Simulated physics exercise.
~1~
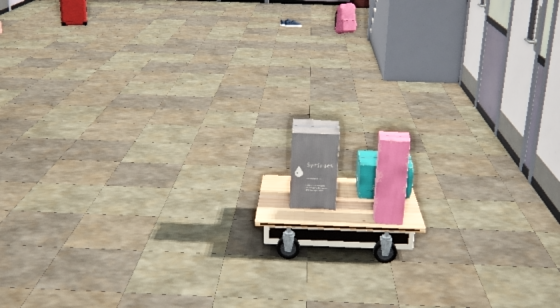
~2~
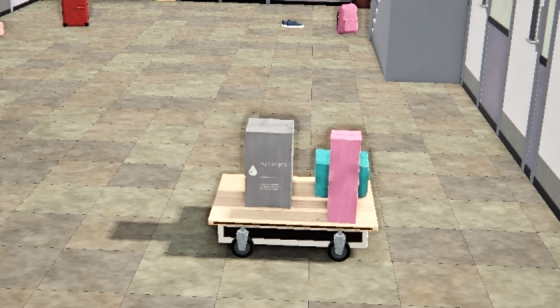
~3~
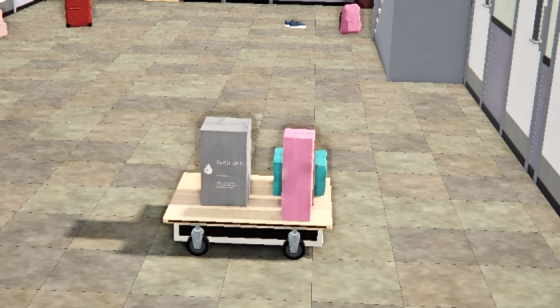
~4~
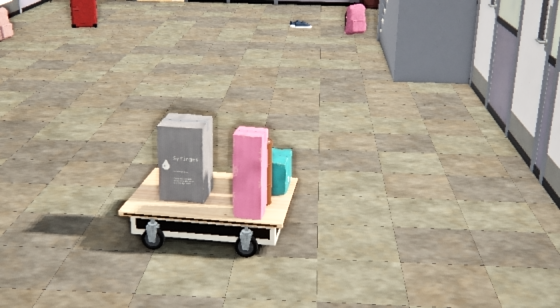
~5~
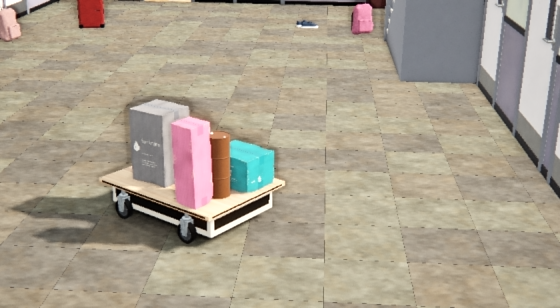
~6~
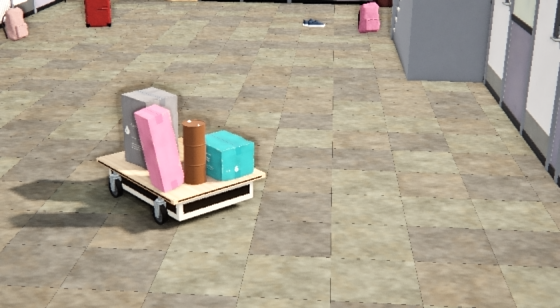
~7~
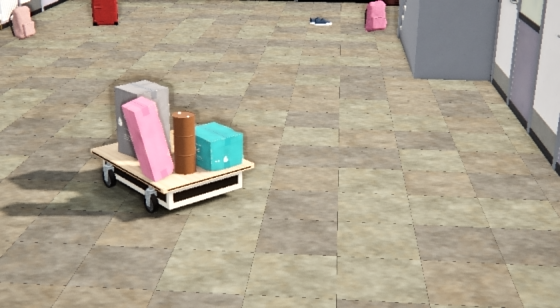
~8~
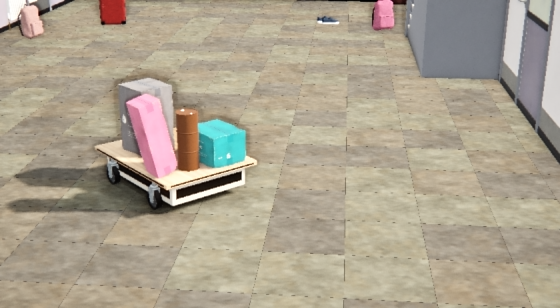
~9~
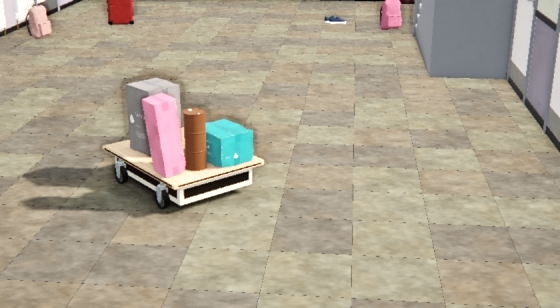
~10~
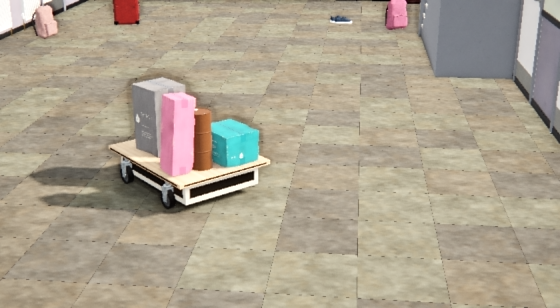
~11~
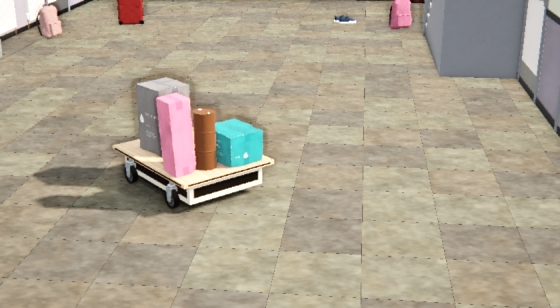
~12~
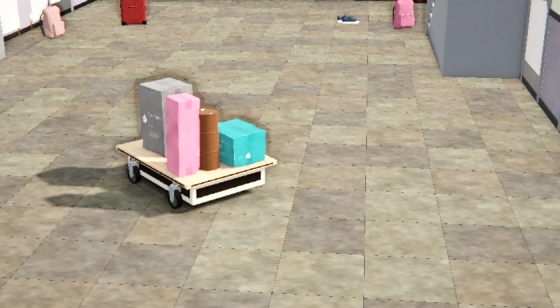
The footage shows a flat cart carrying a grey box, a pink box, a brown canister and a turquoise parcel leftward across a tiled floor, then turning away from the viewer as the pink box tilts, rocks back upright and all four pieces remain aboard the stopped cart.
